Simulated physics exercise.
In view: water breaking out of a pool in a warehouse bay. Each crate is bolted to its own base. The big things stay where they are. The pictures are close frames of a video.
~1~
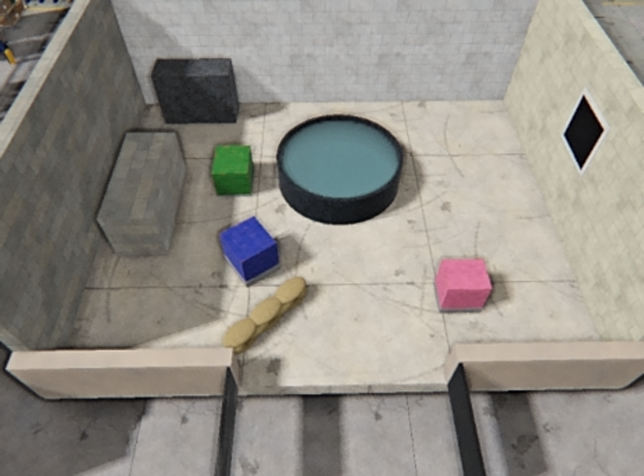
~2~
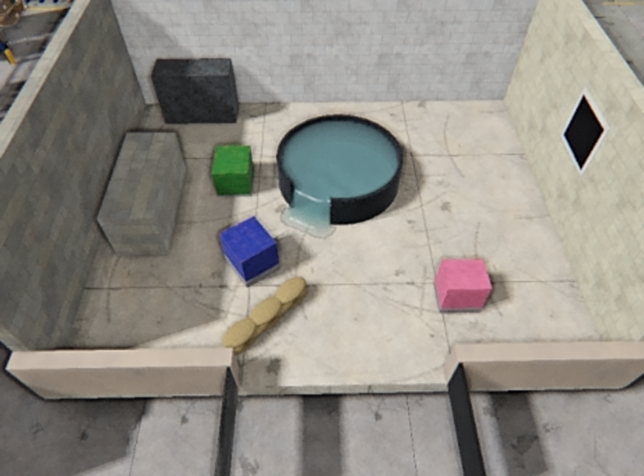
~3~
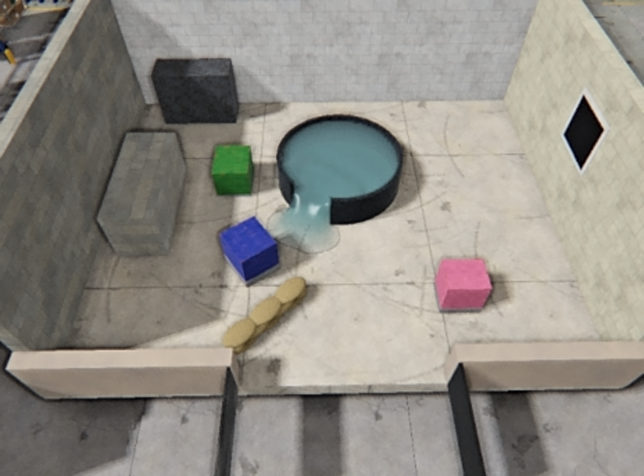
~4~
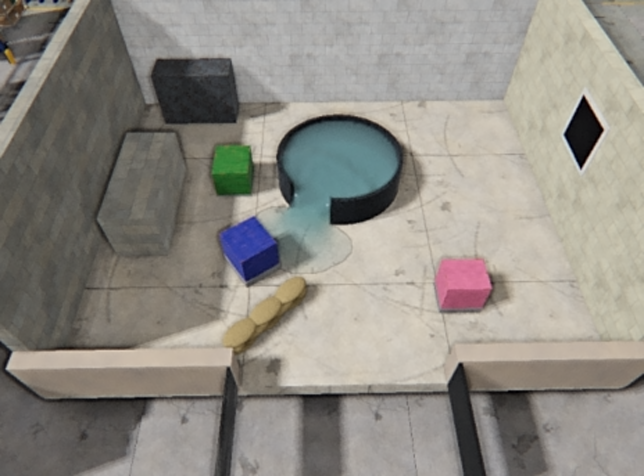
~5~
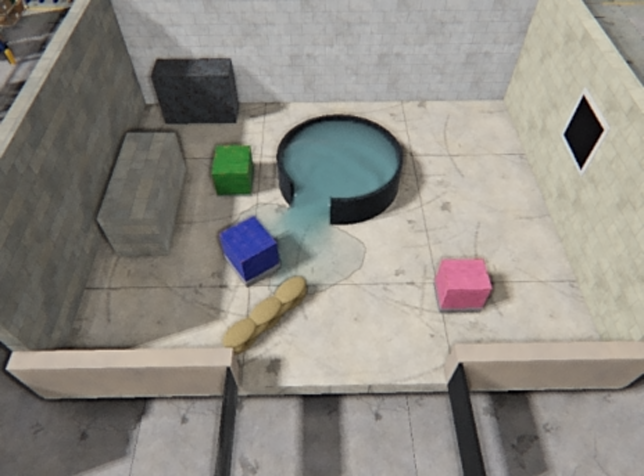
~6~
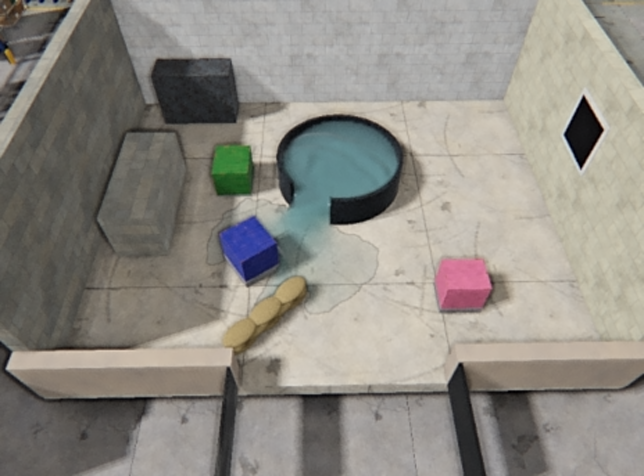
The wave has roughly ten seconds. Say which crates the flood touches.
In the end: The pink crate keeps dry; the blue crate is soaked; the green crate is soaked.
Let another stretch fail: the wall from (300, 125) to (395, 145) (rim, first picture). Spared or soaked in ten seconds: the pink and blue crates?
My reading: Pink remains dry, blue is spared.
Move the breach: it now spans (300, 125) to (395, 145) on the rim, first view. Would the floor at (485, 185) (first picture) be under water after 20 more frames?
Verdict: Awash.
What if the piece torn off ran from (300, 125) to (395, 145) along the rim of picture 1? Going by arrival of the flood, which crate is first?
That is the one in green.
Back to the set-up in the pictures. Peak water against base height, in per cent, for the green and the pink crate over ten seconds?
Near 150 and 60 in a hundred.
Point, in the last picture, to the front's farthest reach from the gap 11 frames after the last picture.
Roughly at (109, 372).
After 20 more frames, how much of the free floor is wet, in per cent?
Roughly 35 per cent.
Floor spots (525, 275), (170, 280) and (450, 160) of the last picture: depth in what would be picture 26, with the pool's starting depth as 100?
Roughly 0, 6 and 0 per cent, in turn.
A moment on, water covers 15 % of the floor; the pink crate not reached, the blue crate water round its plinth, the green crate water round its plinth.
Next, water covers 25 % of the floor; the pink crate water round its plinth, the blue crate water round its plinth, the green crate water round its plinth.
Then, water covers 35 % of the floor; the pink crate water round its plinth, the blue crate water round its plinth, the green crate water round its plinth.
Later, water covers 50 % of the floor; the pink crate water round its plinth, the blue crate water round its plinth, the green crate water round its plinth.
In the end, water covers 80 % of the floor; the pink crate stayed above the water, the blue crate was topped, the green crate was topped.
